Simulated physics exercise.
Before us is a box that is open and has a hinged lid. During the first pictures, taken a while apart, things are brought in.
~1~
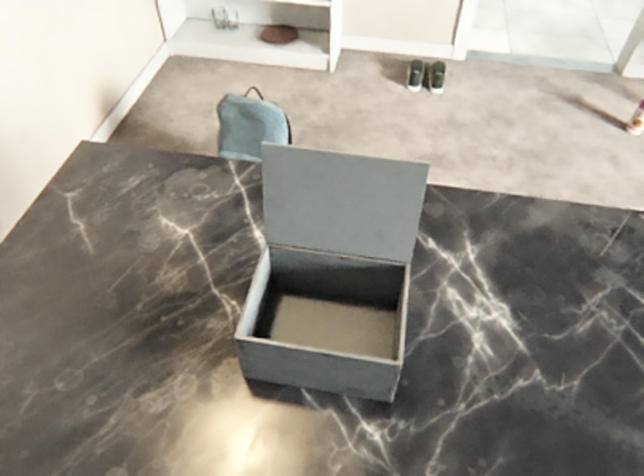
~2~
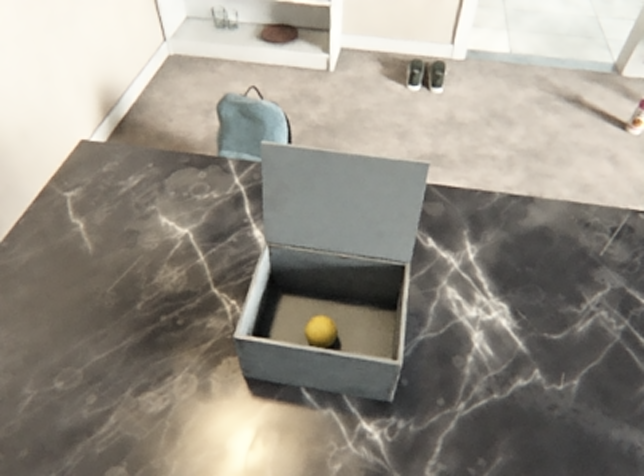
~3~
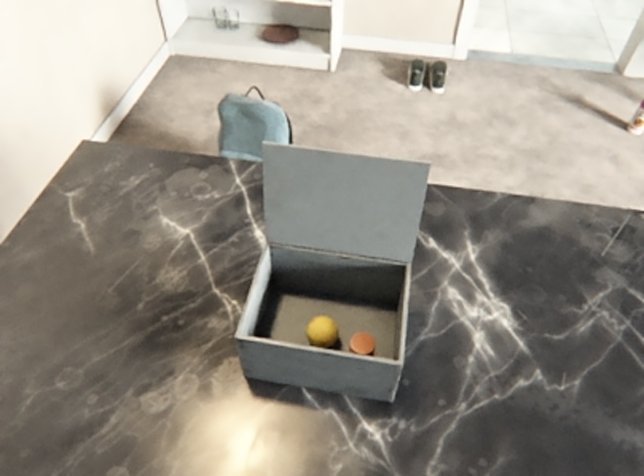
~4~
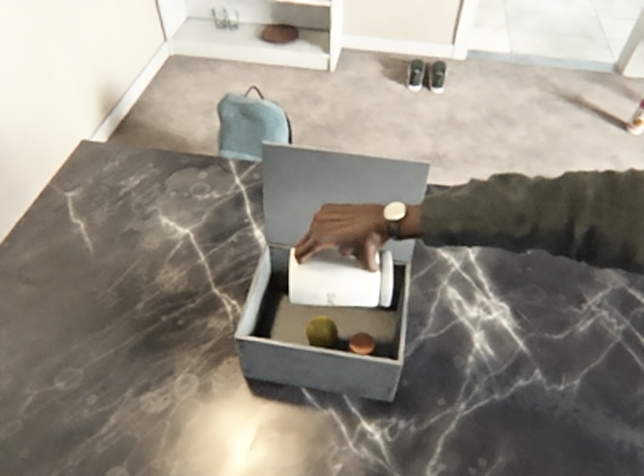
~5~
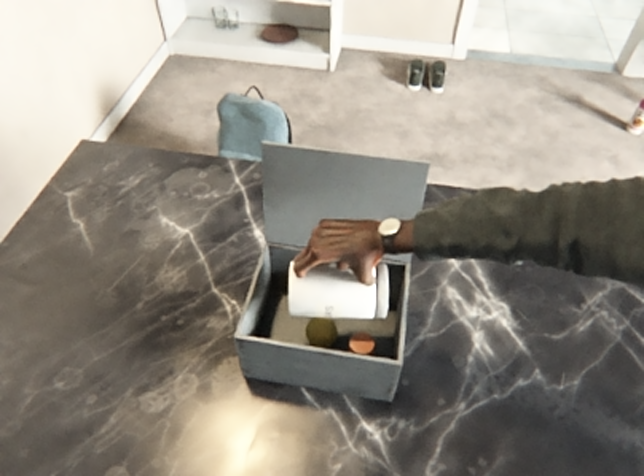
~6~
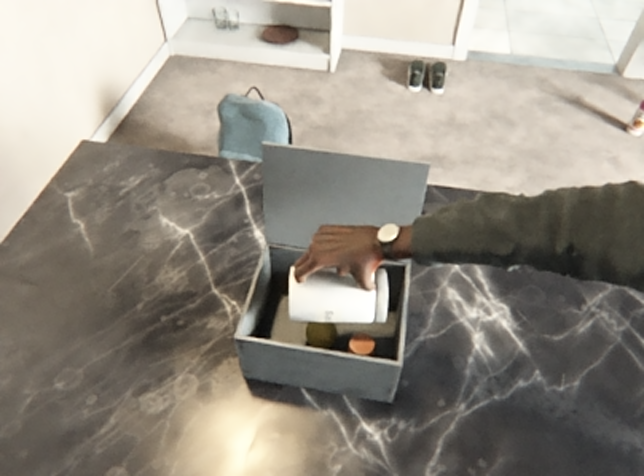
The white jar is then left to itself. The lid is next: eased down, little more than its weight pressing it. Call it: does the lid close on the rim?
My call is that it fails to close.
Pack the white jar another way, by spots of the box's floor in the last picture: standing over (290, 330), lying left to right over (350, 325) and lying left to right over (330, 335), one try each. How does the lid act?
Try 1: Lid stays raised; try 2: Lid goes down; try 3: Lid goes down.
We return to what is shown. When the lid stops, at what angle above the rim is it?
Roughly 30°.
Then, 0.40 s on from there, white jar shifted about its own width near (374, 314); yellow lemon shifted about its own width; orange shaker turned 4° from how it was put.
Then, 1.20 s on from there, lid 81° above the rim; white jar shifted about its own width near (371, 315); yellow lemon shifted about its own width.
Then, 1.80 s on from there, lid 44° above the rim; white jar shifted about its own width near (371, 315); yellow lemon shifted about its own width.
Then, 3.80 s on from there, lid 30° above the rim; white jar shifted about its own width near (371, 315); yellow lemon shifted about its own width.
In the end, lid 30° above the rim; moved from the start, yellow lemon and white jar; orange shaker unmoved. At the end, from the last picture's camera, white jar near (371, 315).
